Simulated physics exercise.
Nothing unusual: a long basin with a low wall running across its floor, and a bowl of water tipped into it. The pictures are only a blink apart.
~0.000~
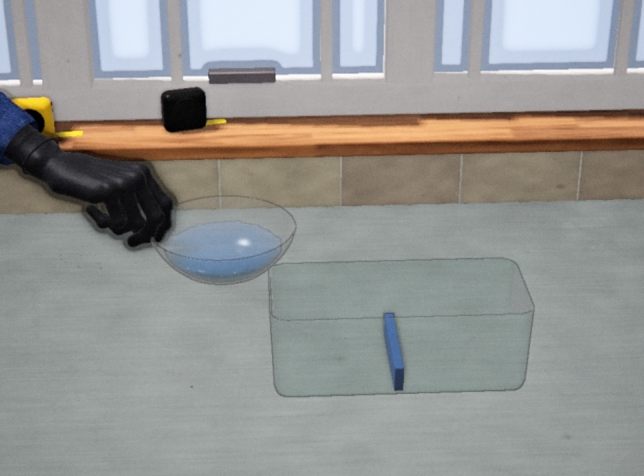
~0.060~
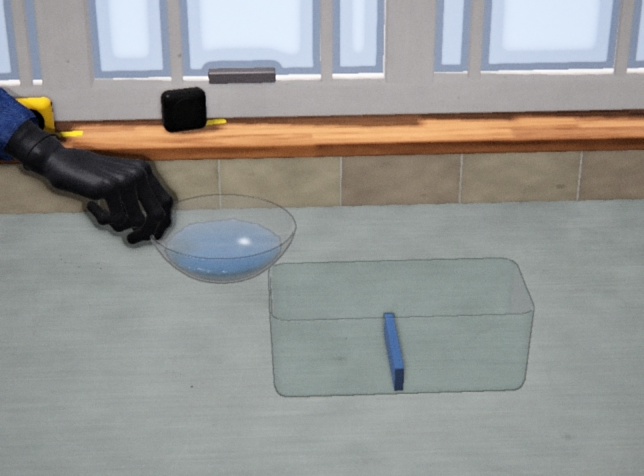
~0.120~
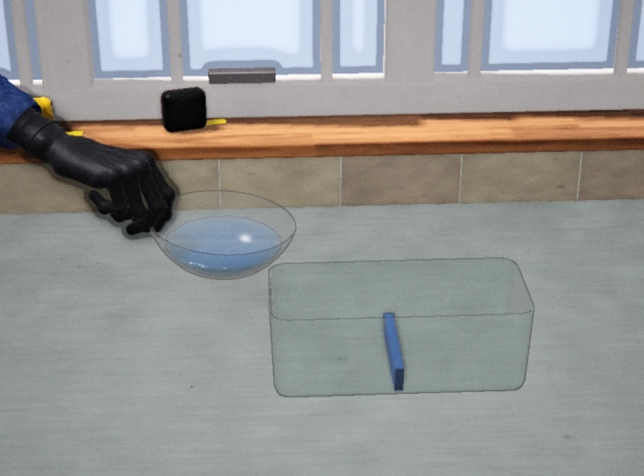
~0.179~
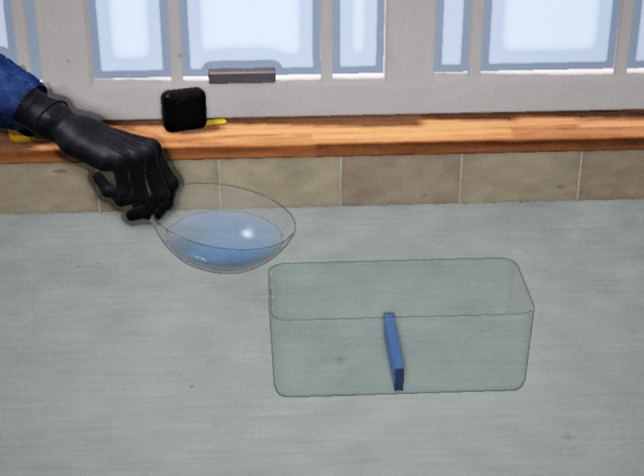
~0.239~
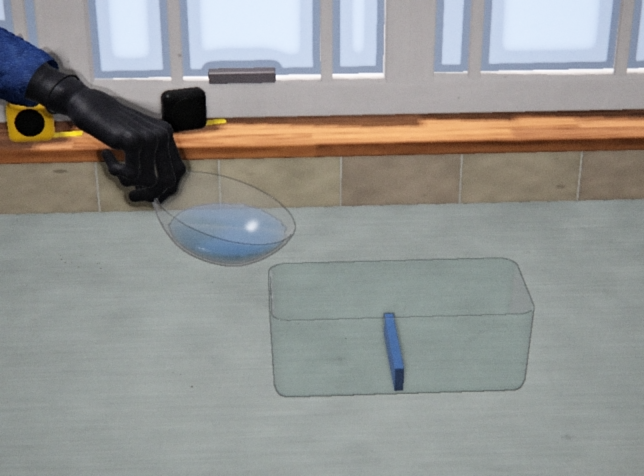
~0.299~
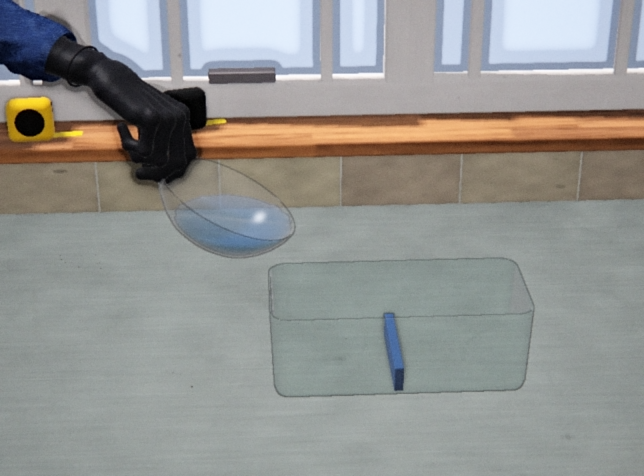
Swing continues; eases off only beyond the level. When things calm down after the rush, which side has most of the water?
Most of it is on the left.
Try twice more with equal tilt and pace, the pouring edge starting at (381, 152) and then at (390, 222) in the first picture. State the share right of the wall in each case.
First try 80 %, second try 90 %.
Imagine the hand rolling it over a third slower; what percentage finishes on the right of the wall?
Close to 5 per cent.
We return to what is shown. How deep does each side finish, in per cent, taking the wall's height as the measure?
On the left it is 50 per cent, on the right 0.
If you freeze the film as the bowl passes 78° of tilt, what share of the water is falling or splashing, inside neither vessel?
Around 55 %.
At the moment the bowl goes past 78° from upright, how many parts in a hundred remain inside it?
20 per cent, approximately.
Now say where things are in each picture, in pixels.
It leans 0°; its right rim is at (295, 226); the water meets the walls at (164, 245) and (283, 242); the long basin's rim runs from (270, 293) to (525, 286); the wall's top is at (394, 341), in the first frame.
It leans 1°; its right rim is at (295, 226); the water meets the walls at (164, 243) and (283, 241), in the second frame.
It leans 5°; its right rim is at (295, 226); the water meets the walls at (164, 239) and (283, 238), in the third frame.
It leans 10°; its right rim is at (295, 226); the water meets the walls at (165, 232) and (284, 234), in the fourth frame.
It leans 18°; its right rim is at (295, 227); the water meets the walls at (168, 222) and (288, 228), in the fifth frame.
It leans 27°; its right rim is at (294, 227); the water meets the walls at (174, 212) and (293, 221), in the sixth frame.
After 0.61 s the tilt is 78° and 19 per cent is still to pour, 25 is left of the wall and 0 right of it.
After 0.83 s the tilt is 93° and 0 per cent is still to pour, 91 is left of the wall and 5 right of it.
After 1.07 s the tilt is 93° and 0 per cent is still to pour, 90 is left of the wall and 8 right of it.
After 1.33 s the tilt is 93° and 0 per cent is still to pour, 89 is left of the wall and 9 right of it.
In the end 89 per cent lies left of the wall, 9 right of it and 2 outside.
